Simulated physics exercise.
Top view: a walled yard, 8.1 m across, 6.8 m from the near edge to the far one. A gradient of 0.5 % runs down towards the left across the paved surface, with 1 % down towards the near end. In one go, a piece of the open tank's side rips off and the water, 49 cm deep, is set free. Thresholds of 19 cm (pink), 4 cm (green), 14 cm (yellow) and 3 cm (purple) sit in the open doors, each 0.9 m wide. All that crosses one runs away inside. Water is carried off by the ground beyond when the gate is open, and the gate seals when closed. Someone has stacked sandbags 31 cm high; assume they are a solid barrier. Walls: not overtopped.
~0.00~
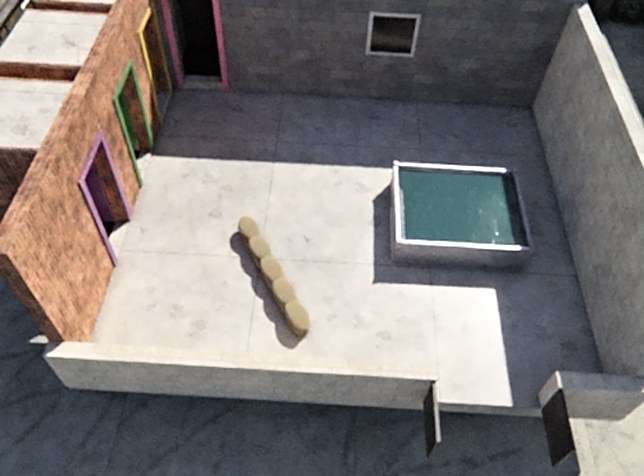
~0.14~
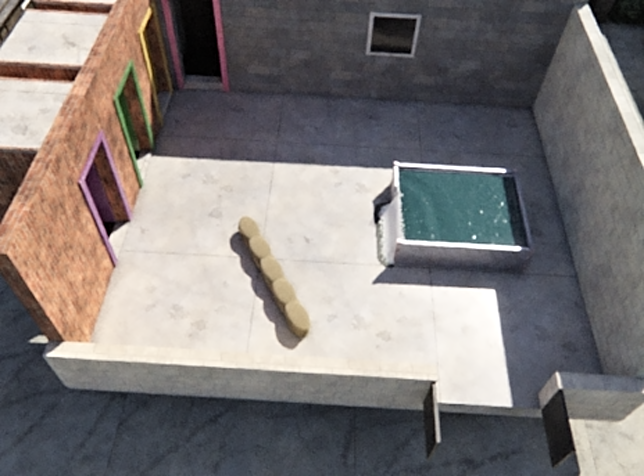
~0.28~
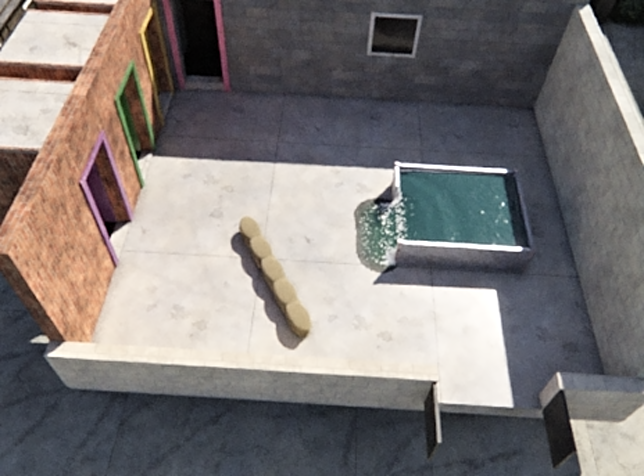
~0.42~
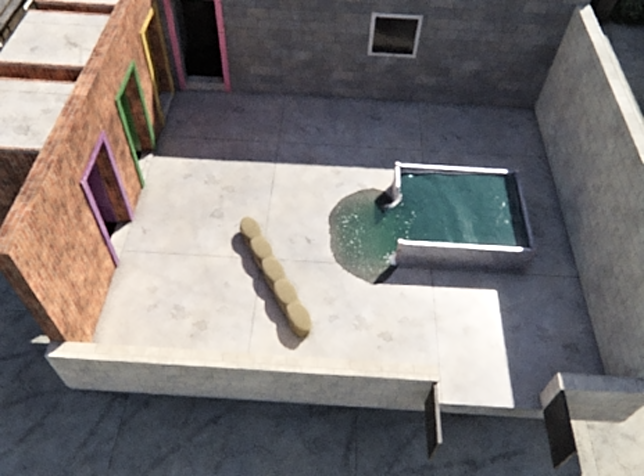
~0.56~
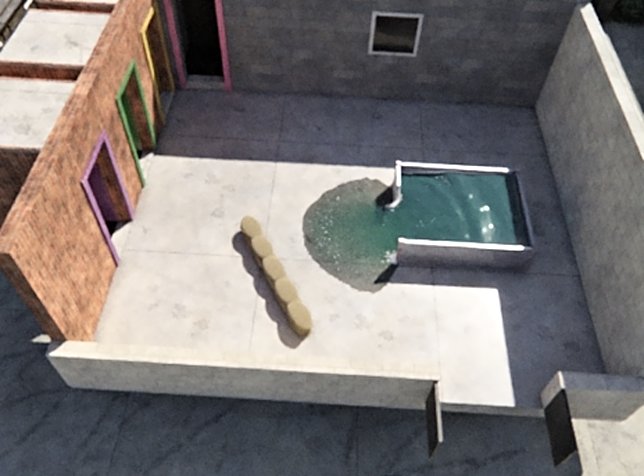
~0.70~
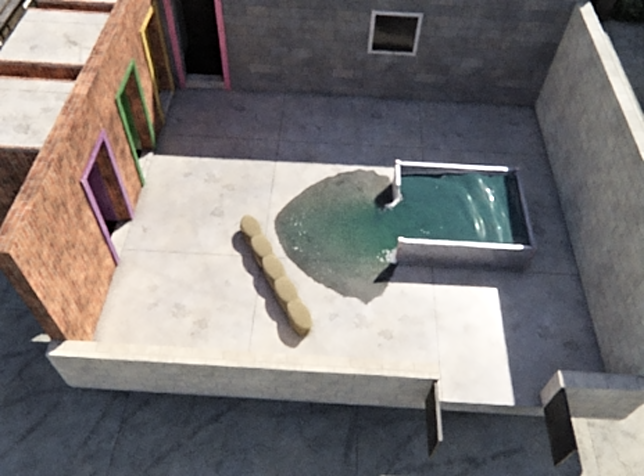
At first, a raised rectangular tank of green water sits still in a walled yard, with a row of tan sandbags on the paving to its left. Then the tank's left side gives way and foaming water pours out, spreading leftward in a widening, rounded pool that nears the sandbags.
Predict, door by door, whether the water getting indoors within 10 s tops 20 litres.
Prediction: At the pink door it falls short; at the green door it tops it; at the yellow door it falls short; at the purple door it falls short.
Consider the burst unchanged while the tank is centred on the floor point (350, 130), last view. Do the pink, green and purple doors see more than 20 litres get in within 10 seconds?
Pink stays inside, green goes beyond, purple goes beyond, judged against that limit.
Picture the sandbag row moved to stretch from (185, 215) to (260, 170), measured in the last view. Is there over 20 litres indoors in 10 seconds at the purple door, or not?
Outcome - purple: Fail.
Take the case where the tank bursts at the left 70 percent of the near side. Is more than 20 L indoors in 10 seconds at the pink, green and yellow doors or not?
Door by door - pink: Within bounds, green: Within bounds, yellow: Within bounds.
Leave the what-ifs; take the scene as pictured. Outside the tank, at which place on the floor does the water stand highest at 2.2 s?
Roughly pixel (294, 270).
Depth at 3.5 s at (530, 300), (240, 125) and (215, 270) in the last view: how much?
Taking the spots in order: 0 cm, 4 cm, 0 cm.
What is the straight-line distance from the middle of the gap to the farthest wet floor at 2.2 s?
Distance: Approx. 5.0 m.
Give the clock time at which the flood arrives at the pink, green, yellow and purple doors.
Door times: Pink 3.8 s / green 2.2 s / yellow 3.0 s / purple 2.6 s.
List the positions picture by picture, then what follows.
In the first frame, the open tank at (459, 207) is whole and still, 49 cm deep.
In the second frame, the front is at (385, 262), 0.7 m from the gap at (396, 227); 0.3 m2 of floor is under water; 49 cm left at the back of the open tank.
In the third frame, water pours out at (397, 228) and has run 0.9 m, to (365, 261); typically 9 cm deep outside, 49 cm at the open tank's back.
In the fourth frame, the front is at (339, 257), 1.2 m from the gap at (398, 229); 1.8 m2 of floor is under water; 49 cm left at the back of the open tank.
In the fifth frame, the front is at (309, 216), 1.7 m from the gap at (398, 227); 2.8 m2 of floor is under water; 49 cm left at the back of the open tank.
In the sixth frame, the front is at (279, 221), 2.2 m from the gap at (398, 227); 4.0 m2 of floor is under water; 48 cm left at the back of the open tank.
After 1.4 s water covers 15 % of the floor and is deepest (30 cm) near (276, 252); pink door not reached, green door not reached, yellow door not reached, purple door not reached.
After 2.2 s water covers 25 % of the floor and is deepest (29 cm) near (294, 270); pink door not reached, green door 5 cm at the sill, 0 L in, yellow door not reached, purple door not reached.
After 3.5 s water covers 35 % of the floor and is deepest (20 cm) near (284, 269); pink door not reached, green door 13 cm at the sill, 49 L in, yellow door 10 cm at the sill, 0 L in, purple door 4 cm at the sill, 0 L in.
After 6.0 s water covers 55 % of the floor and is deepest (12 cm) near (284, 269); pink door 11 cm at the sill, 0 L in, green door 8 cm at the sill, 109 L in, yellow door 11 cm at the sill, 2 L in, purple door 3 cm at the sill, 1 L in.
After 10.0 s water covers 80 % of the floor and is deepest (8 cm) near (85, 364); pink door 5 cm at the sill, 0 L in, green door 7 cm at the sill, 147 L in, yellow door 5 cm at the sill, 2 L in, purple door 4 cm at the sill, 3 L in.
